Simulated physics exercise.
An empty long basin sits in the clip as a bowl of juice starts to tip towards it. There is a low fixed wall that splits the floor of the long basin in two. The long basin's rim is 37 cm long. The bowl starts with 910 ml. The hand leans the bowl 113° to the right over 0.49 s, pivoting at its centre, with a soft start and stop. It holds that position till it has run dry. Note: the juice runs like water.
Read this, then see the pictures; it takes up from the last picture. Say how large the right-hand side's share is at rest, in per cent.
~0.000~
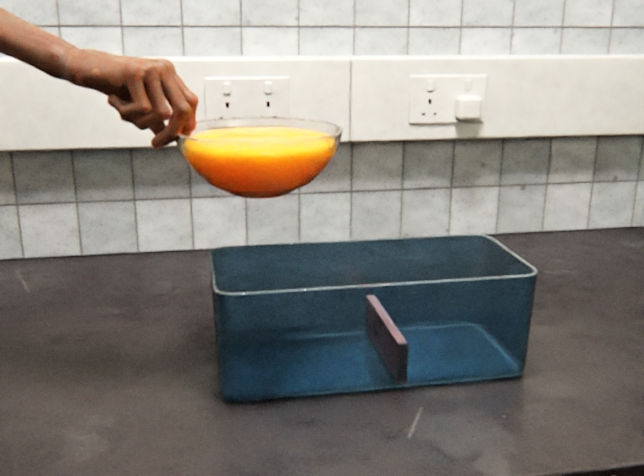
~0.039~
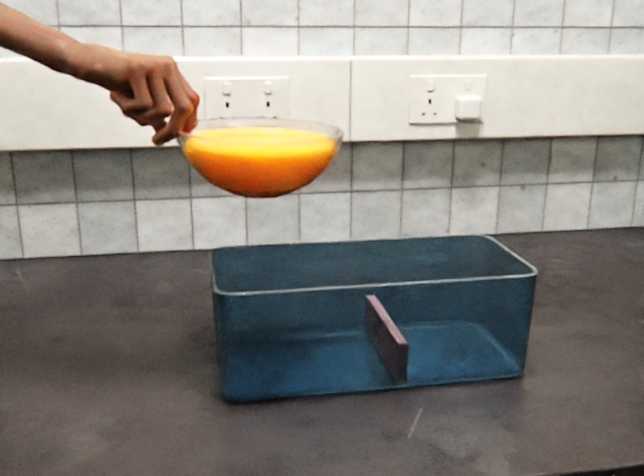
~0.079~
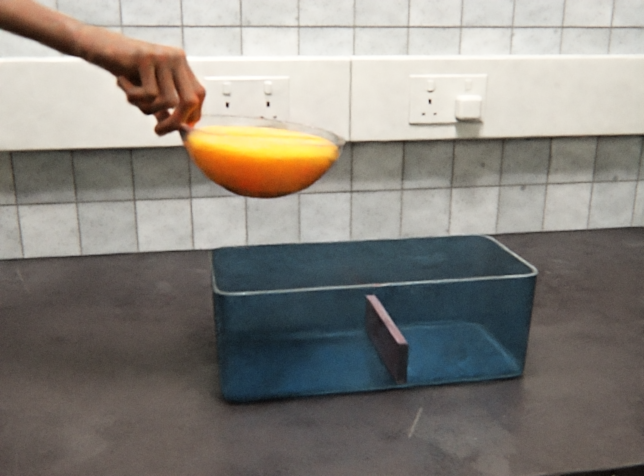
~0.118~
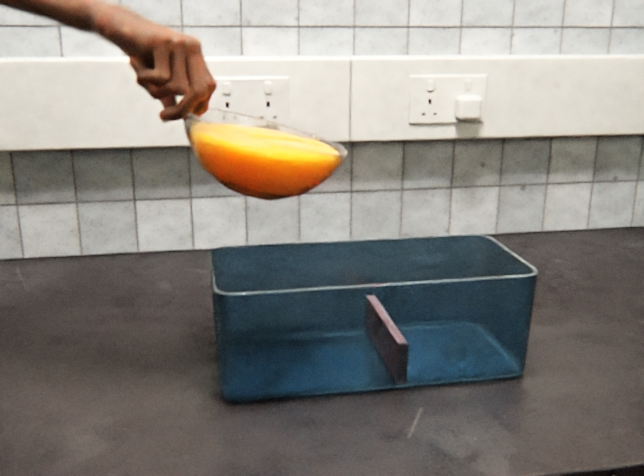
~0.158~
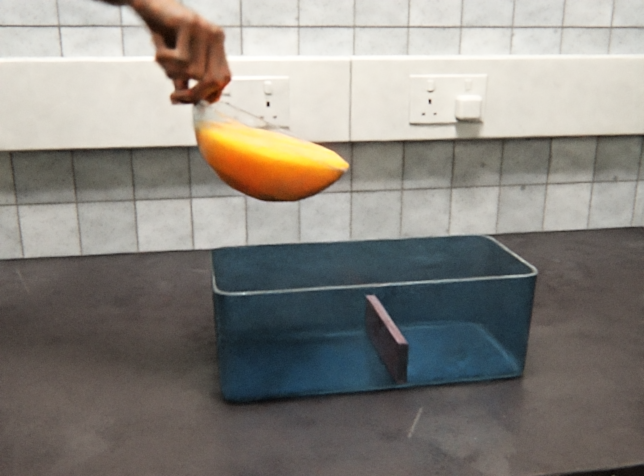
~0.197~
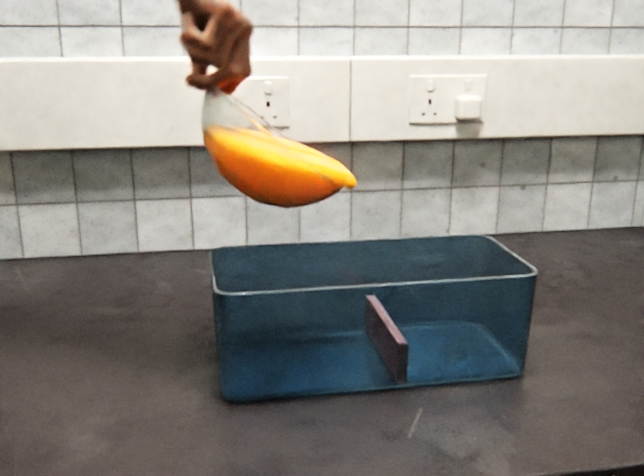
Its share is roughly 20 per cent.
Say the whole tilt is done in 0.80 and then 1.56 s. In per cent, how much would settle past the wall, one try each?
In order, 40 and 60 per cent.
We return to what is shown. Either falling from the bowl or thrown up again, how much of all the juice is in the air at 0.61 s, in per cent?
Roughly 16 per cent.
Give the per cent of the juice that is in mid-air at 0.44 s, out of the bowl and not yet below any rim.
About 7 per cent.
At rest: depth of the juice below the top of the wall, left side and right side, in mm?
Looks like roughly 32 mm on the left and roughly 44 mm on the right.
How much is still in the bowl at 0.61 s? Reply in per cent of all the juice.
I'd say some 0 per cent remains.
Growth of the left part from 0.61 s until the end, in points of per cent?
It comes to some 4 per cent.
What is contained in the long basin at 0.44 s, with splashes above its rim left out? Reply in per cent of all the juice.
92 %, more or less.
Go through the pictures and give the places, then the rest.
In the first frame, it leans 0°; its right rim is at (340, 129); the juice meets the walls at (180, 140) and (335, 137); the long basin's rim runs from (213, 271) to (512, 254); the wall's top is at (385, 318).
In the second frame, it leans 2°; its right rim is at (341, 131); the juice meets the walls at (180, 139) and (335, 138).
In the third frame, it leans 7°; its right rim is at (343, 139); the juice meets the walls at (183, 134) and (336, 143).
In the fourth frame, it leans 15°; its right rim is at (344, 151); the juice meets the walls at (188, 127) and (340, 149).
In the fifth frame, it leans 27°; its right rim is at (343, 168); the juice meets the walls at (195, 123) and (336, 156); 2 per cent is over the edge.
In the sixth frame, it leans 39°; its right rim is at (338, 186); the juice meets the walls at (204, 127) and (319, 160); 10 per cent is over the edge.
After 0.44 s the tilt is 109° and 0 per cent is still to pour, 80 is left of the wall and 13 right of it.
After 0.61 s the tilt is 113° and 0 per cent is still to pour, 65 is left of the wall and 18 right of it.
After 0.79 s the tilt is 113° and 0 per cent is still to pour, 67 is left of the wall and 19 right of it.
After 0.99 s the tilt is 113° and 0 per cent is still to pour, 69 is left of the wall and 19 right of it.
In the end 69 per cent lies left of the wall, 20 right of it and 12 outside.
